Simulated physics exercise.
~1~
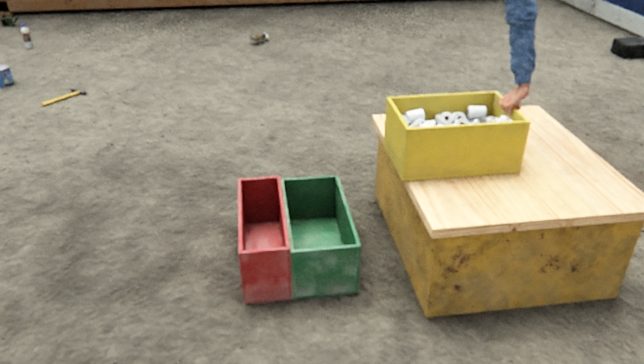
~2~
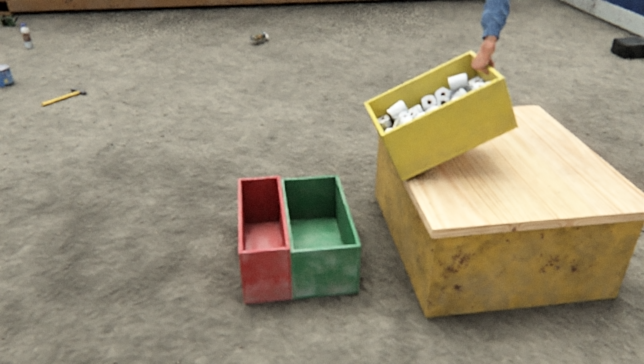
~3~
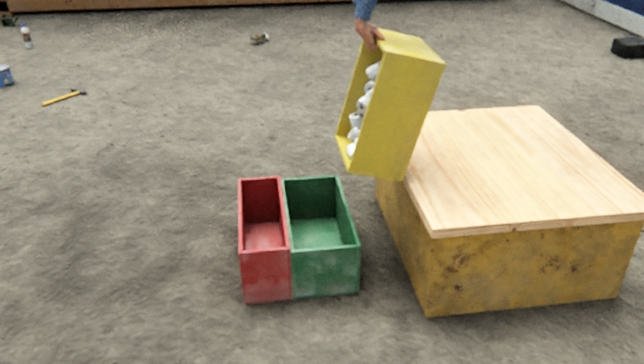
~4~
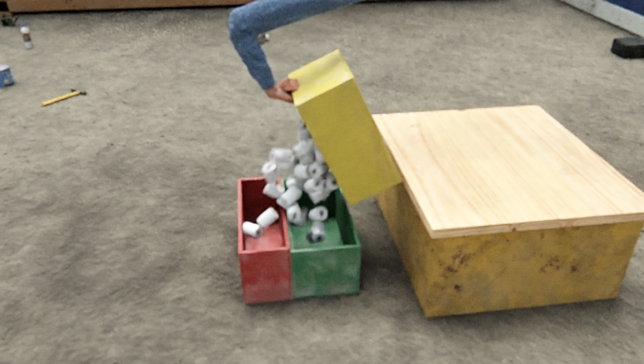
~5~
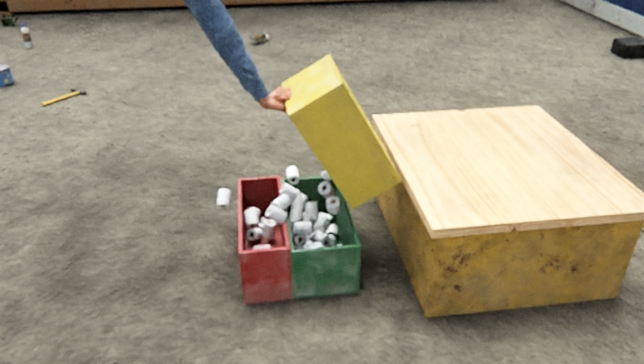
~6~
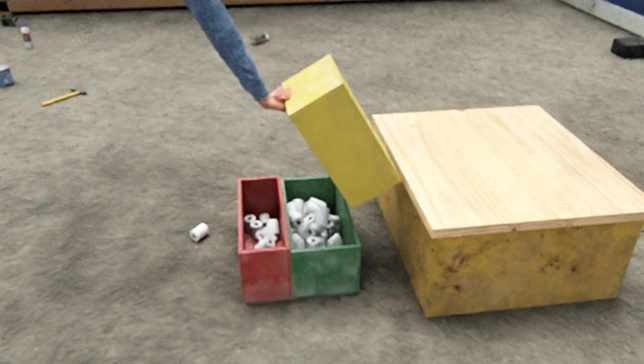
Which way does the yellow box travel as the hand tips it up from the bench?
It moves to the left, over the edge of the bench towards the green box and the red trough.
